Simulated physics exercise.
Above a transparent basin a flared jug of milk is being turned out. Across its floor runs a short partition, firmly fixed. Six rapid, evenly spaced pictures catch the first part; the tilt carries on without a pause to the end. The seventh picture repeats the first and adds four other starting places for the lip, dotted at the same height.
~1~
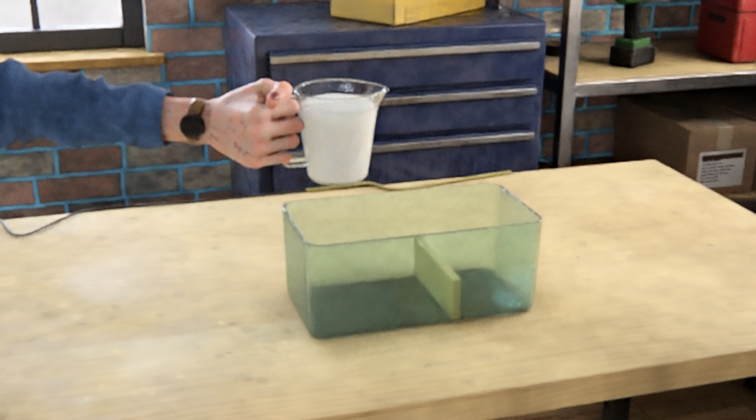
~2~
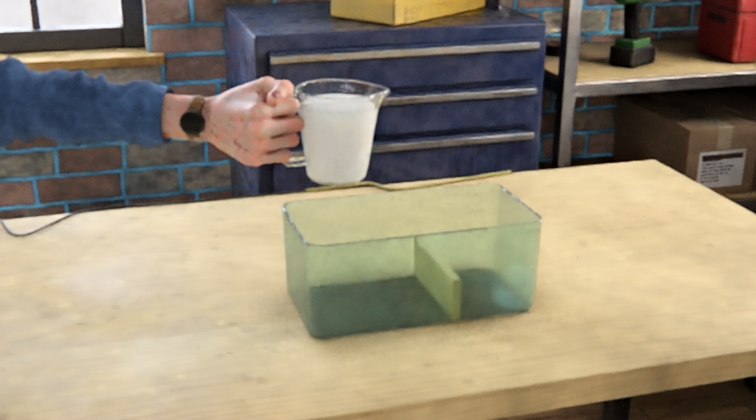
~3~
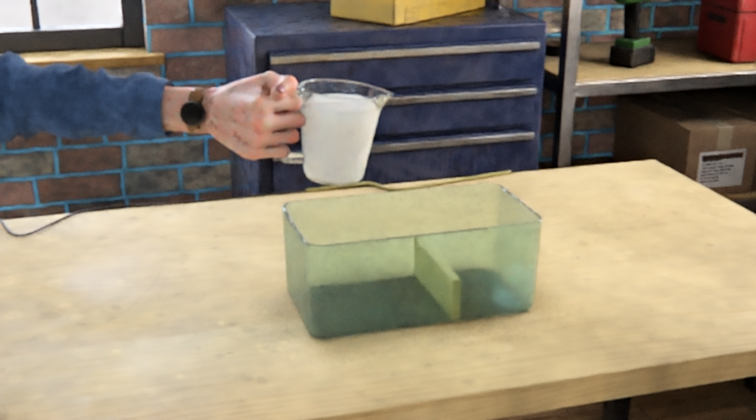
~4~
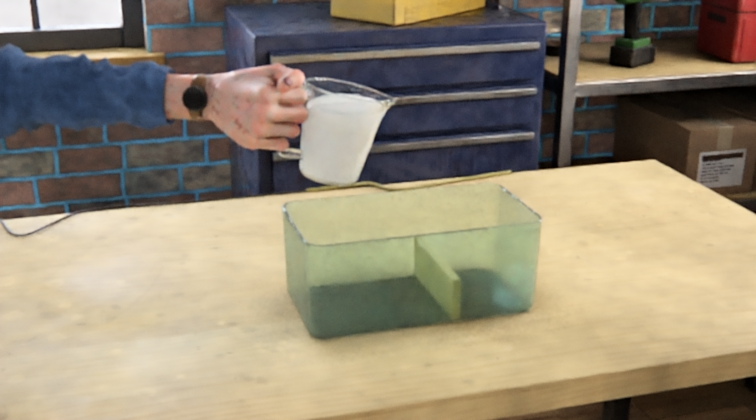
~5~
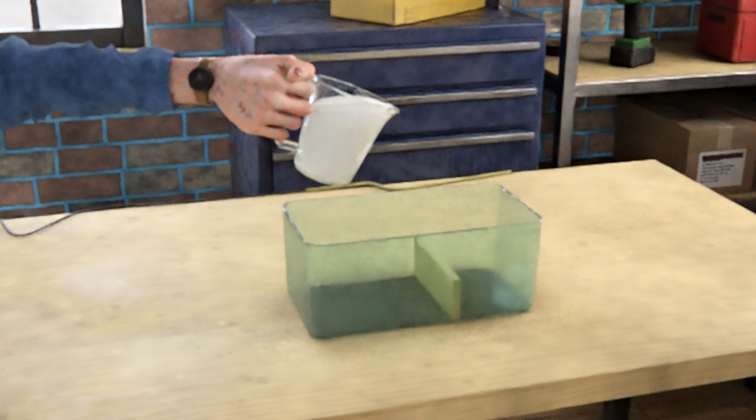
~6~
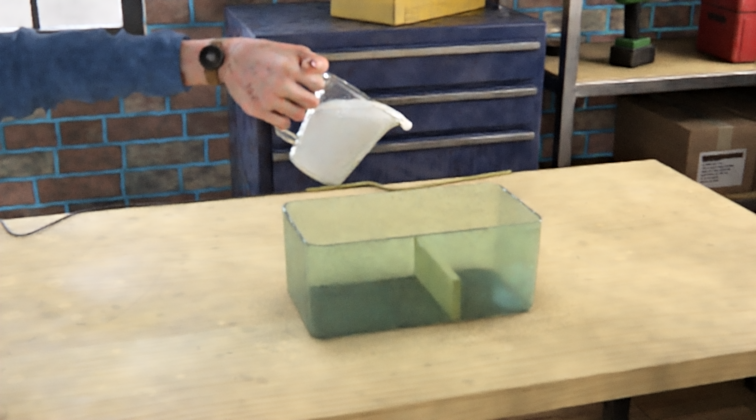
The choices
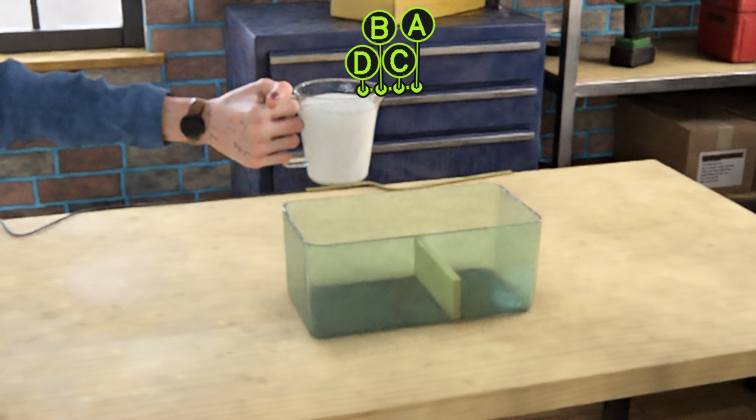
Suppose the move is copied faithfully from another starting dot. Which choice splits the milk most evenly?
C.
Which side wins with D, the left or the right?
The left one.
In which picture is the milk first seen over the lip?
In picture 6.
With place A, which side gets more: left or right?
More ends on the right.
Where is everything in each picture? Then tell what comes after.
Upright, lip at (387, 88); basin from (308, 337) to (532, 307); top of the wall at (436, 257); nothing has left yet.
Upright, lip at (388, 90); nothing has left yet.
Tipped about 6°, lip at (391, 94); nothing has left yet.
Tipped about 13°, lip at (395, 100); nothing has left yet.
Tipped about 22°, lip at (398, 110); nothing has left yet.
Tipped about 34°, lip at (401, 122); milk is over the lip, down to (406, 127).
On the marked copy, A at (416, 86); B at (381, 89); C at (398, 88); D at (363, 90).
With A, about 22 % ends left of the wall and 77 % right of it.
With B, about 81 % ends left of the wall and 18 % right of it.
With C, about 51 % ends left of the wall and 48 % right of it.
With D, about 95 % ends left of the wall and 3 % right of it.
